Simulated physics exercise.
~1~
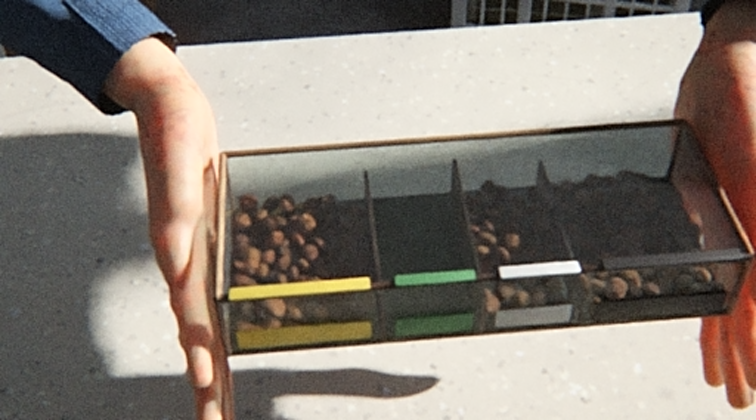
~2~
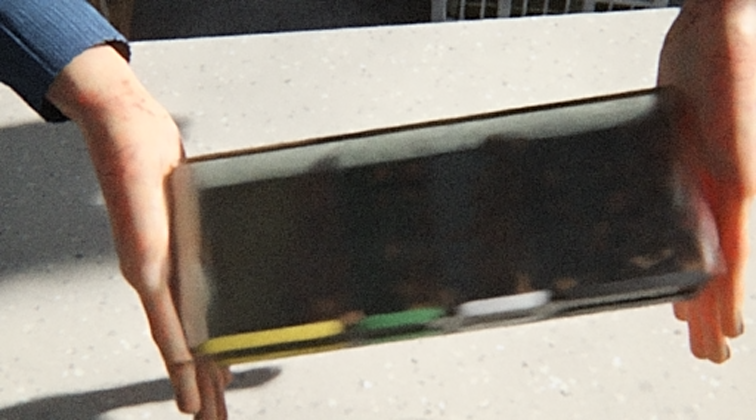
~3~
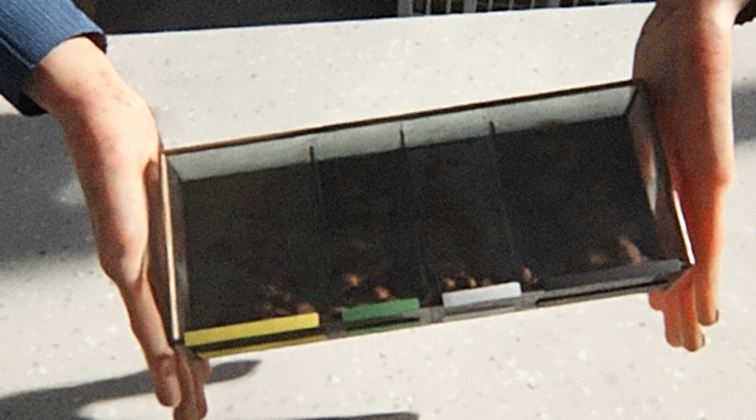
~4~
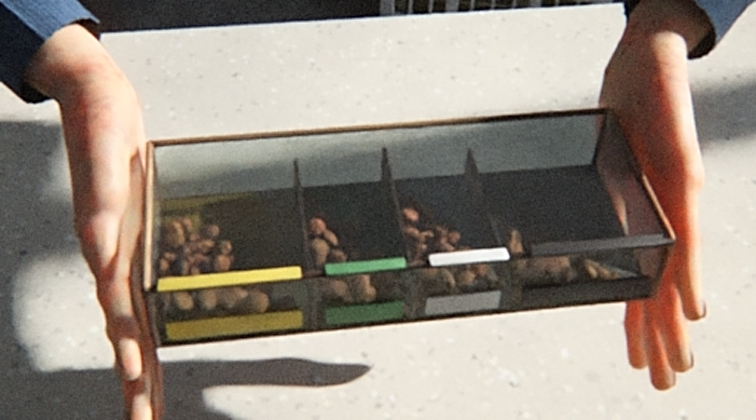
At the start, two hands hold a clear, lidded box of brown kibble above a pale, speckled table, with yellow, green, white and black labels along its front. Pieces lie in the yellow, white and black sections, while the green one looks empty. The hands shake the box and tip it toward the viewer, and its contents blur. As it steadies, still tilted, kibble shows along the front edge, now in the green section too. Finally, the hands bring the box back level and hold it, with kibble resting in all four sections.
